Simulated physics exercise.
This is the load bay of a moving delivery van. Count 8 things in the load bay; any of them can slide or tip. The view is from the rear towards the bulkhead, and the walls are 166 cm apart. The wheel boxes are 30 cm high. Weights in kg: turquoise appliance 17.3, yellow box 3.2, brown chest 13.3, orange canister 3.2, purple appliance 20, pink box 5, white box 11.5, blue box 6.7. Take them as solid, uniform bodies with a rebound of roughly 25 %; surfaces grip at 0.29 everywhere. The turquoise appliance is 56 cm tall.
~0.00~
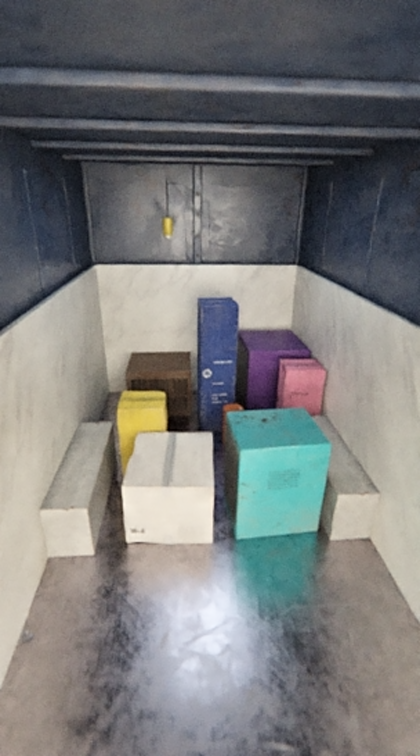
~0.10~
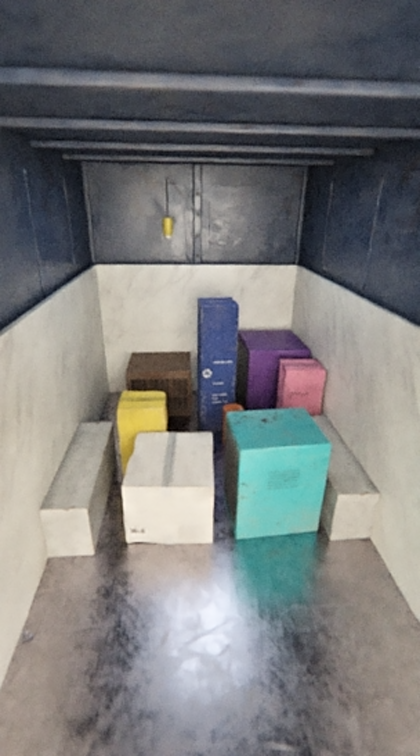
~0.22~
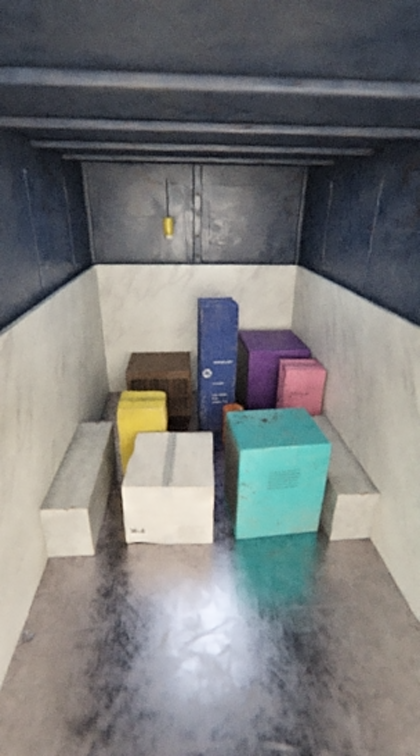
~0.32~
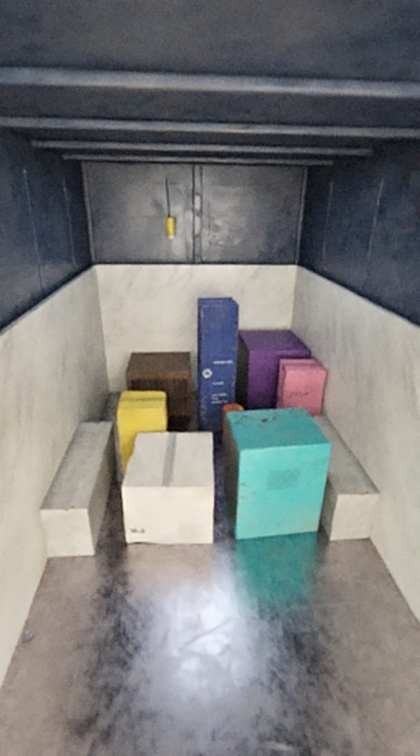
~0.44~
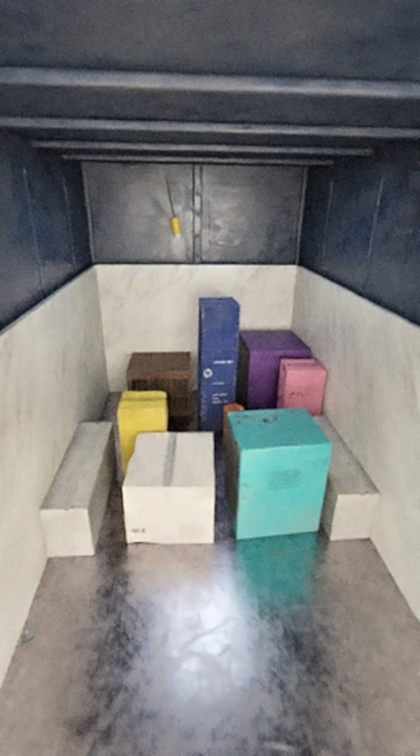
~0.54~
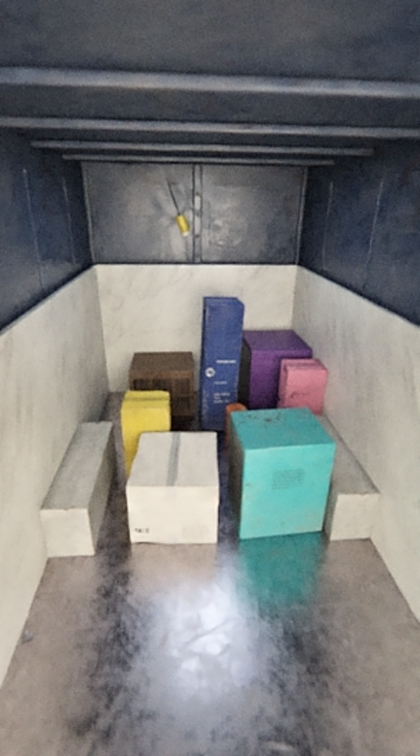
Colourful boxes in a van's load bay sitting still, then shifting slightly right as a hanging yellow object swings right.
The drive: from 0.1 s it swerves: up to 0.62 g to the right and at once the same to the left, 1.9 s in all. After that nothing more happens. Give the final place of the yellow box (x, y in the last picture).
Resting place of the yellow box: (141, 435).
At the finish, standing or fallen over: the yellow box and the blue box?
The yellow box keeps standing; the blue box falls over.
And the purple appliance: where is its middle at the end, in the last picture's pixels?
At about (242, 375).
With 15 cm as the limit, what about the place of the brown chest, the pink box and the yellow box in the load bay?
The brown chest keeps its place; the pink box gets shifted; the yellow box stays put.
After 1.24 s, push 0.25 g left; yellow box moved 40 cm near (208, 433); brown chest moved 40 cm; orange canister moved 26 cm.
After 1.74 s, push 0.34 g left; yellow box moved 22 cm near (180, 434); blue box 55° off upright; brown chest moved 23 cm.
In the end (2.6 s), toppled in the load bay, blue box; not toppled but over 15 cm from the start, turquoise appliance, purple appliance, pink box and white box; the other 3 under 15 cm from the start. At the end, from the last picture's camera, yellow box near (141, 435).
